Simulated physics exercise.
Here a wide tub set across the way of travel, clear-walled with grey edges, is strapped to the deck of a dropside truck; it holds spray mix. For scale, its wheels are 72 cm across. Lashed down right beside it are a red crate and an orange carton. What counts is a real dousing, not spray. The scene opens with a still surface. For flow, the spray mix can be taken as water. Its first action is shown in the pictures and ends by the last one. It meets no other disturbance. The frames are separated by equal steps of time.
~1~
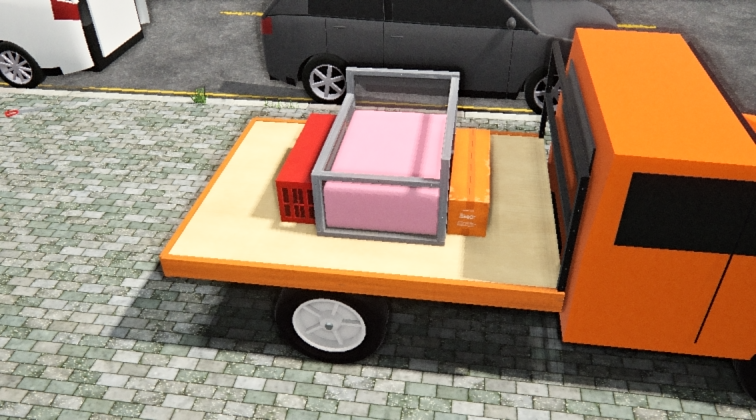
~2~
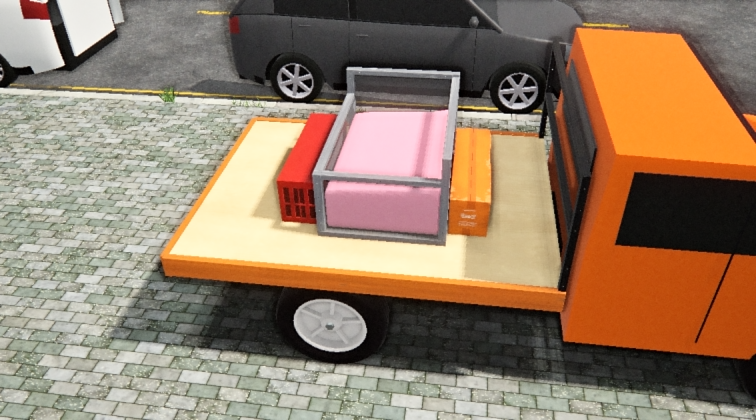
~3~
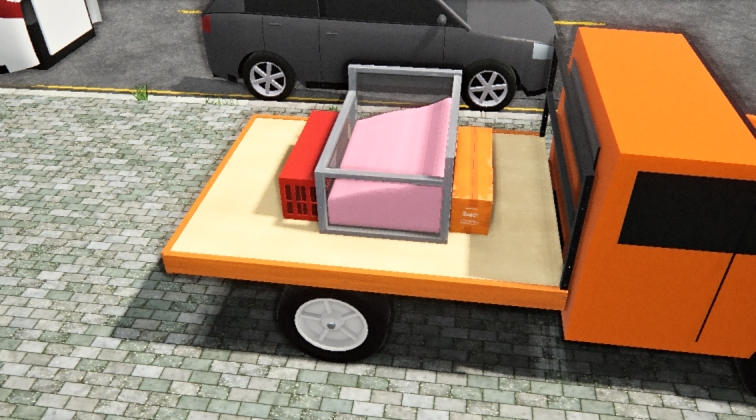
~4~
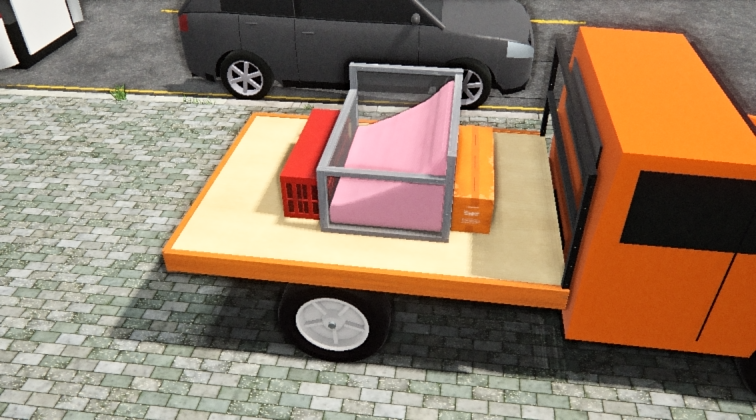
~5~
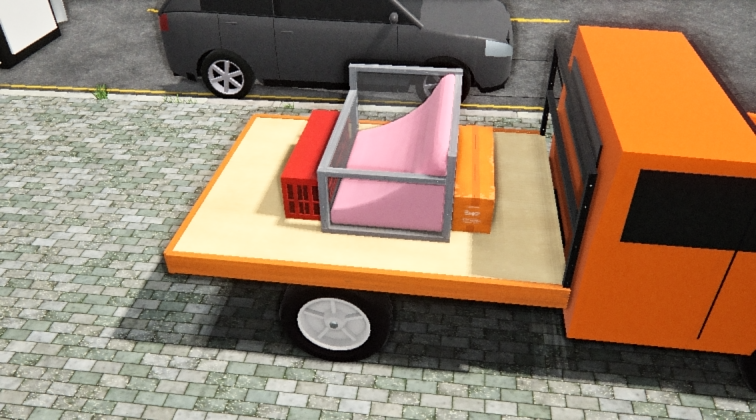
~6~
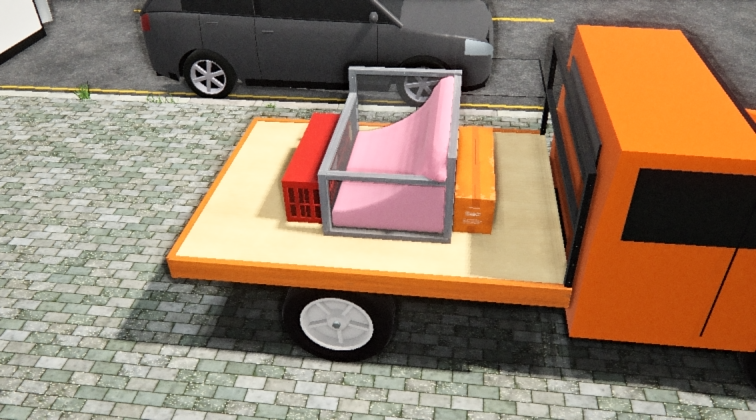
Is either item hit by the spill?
For the red crate, it catches it; for the orange carton, it catches it.
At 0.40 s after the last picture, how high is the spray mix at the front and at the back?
The surface sits near 18 cm in front and near 54 cm at the rear.
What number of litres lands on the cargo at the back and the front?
6 L and 2 L.
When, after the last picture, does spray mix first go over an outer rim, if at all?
Near 0.4 s.
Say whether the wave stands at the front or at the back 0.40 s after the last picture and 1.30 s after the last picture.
The liquid stands at the rear end first and then at the forward end.
Another 0.40 s on from the last picture, it stands 55 cm high behind and 19 cm in front; all of it is still inside.
Another 0.80 s on from the last picture, it stands 31 cm high behind and 24 cm in front; 1 per cent has gone mostly over the near side, some over the back.
Another 1.30 s on from the last picture, it stands 23 cm high behind and 37 cm in front; 3 per cent has gone mostly over the back, some over the near side.
Another 2.99 s on from the last picture, 4 per cent has gone over the back; the red crate has caught 6 litres and the orange carton 2 litres.
